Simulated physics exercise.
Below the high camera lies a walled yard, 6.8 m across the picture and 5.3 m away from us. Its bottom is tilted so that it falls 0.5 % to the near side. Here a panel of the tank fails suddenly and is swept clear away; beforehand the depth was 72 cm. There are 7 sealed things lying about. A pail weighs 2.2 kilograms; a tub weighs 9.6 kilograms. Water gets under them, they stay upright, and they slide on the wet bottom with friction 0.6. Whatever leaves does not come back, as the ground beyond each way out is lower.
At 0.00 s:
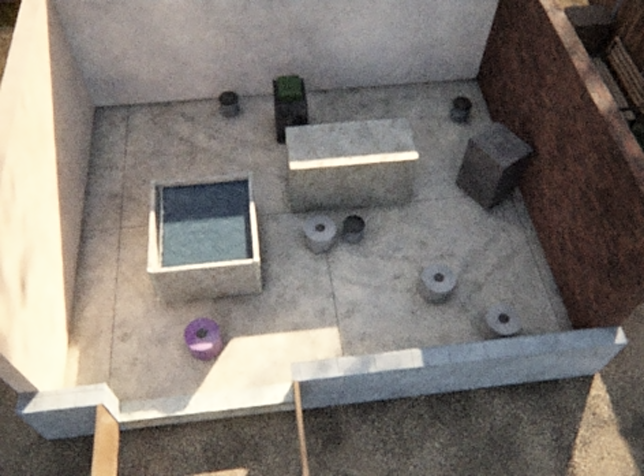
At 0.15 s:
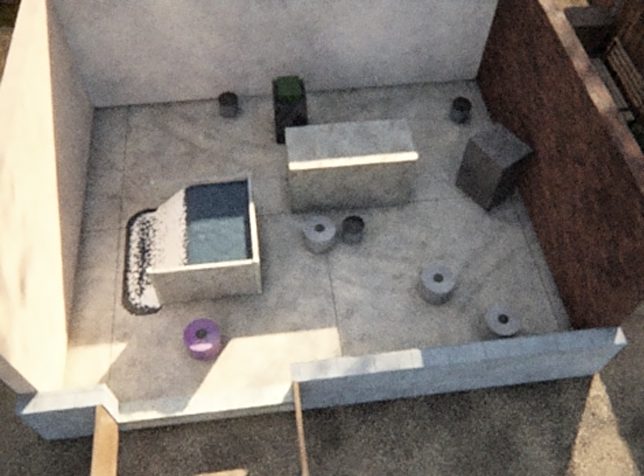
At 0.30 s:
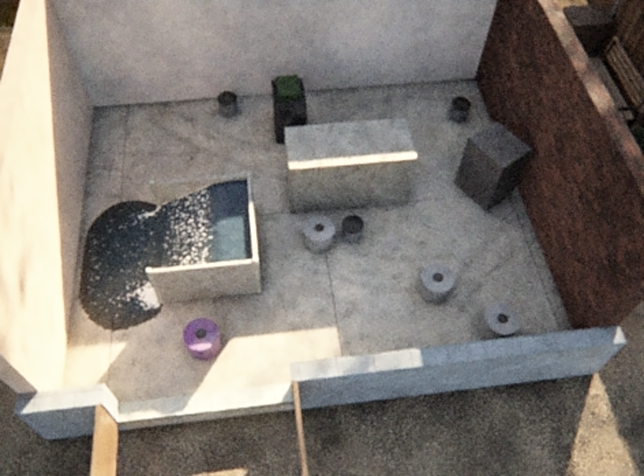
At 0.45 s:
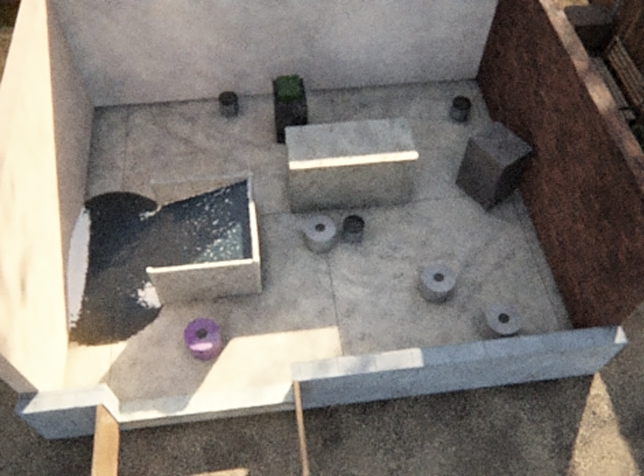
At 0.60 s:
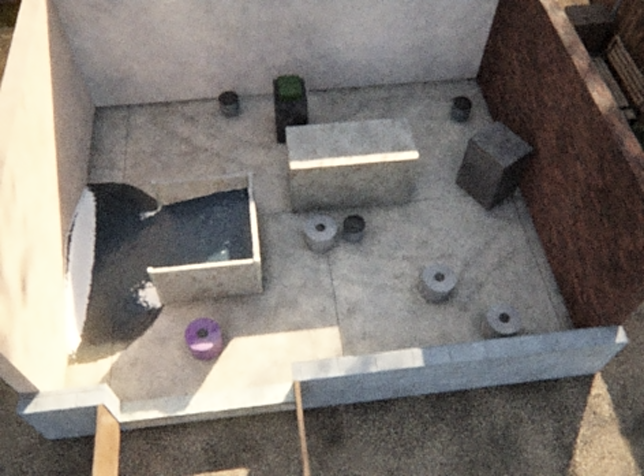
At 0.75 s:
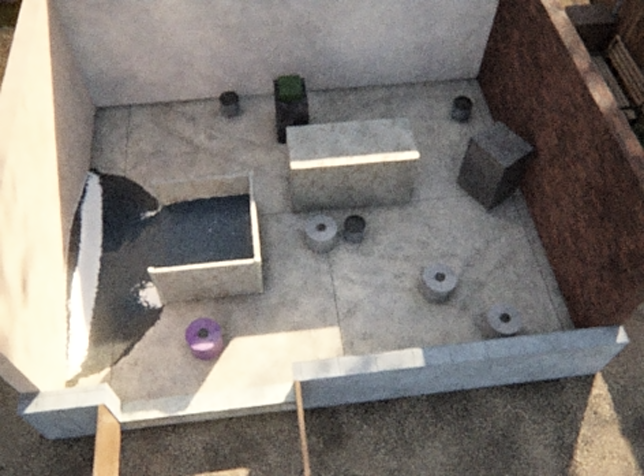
In a walled yard, the left side of a water tank gave way and dark water rushed out, spreading across the floor to the left wall, while the purple tub and other objects stayed put.
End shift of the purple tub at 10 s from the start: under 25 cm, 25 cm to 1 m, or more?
It will cover a modest distance.
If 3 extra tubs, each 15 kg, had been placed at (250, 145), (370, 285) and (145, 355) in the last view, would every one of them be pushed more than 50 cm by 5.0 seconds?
First inside the limit, then inside the limit, then outside the limit.
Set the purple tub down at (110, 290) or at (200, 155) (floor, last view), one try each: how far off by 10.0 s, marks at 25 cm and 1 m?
In turn: It ends far away; it holds its place.
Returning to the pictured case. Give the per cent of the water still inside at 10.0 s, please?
Around 72 % of the water.
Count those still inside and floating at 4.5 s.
The number is 0.
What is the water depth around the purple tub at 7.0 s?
Roughly 2 cm at that moment.
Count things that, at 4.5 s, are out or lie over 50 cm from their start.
By then 2.
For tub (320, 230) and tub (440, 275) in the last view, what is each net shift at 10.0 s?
Lab note - net shifts in turn: 0 cm; 0 cm.
After 2.0 s the purple tub is near (203, 334), 0.0 m from its start, aground; 0 of 7 are out; 0 afloat.
After 4.5 s the purple tub is near (237, 309), 0.5 m from its start, aground; 0 of 7 are out; 0 afloat.
After 7.0 s the purple tub is near (237, 309), 0.5 m from its start, aground; 0 of 7 are out; 2 afloat.
After 10.0 s the purple tub is near (237, 309), 0.5 m from its start, aground; 0 of 7 are out; 1 afloat.
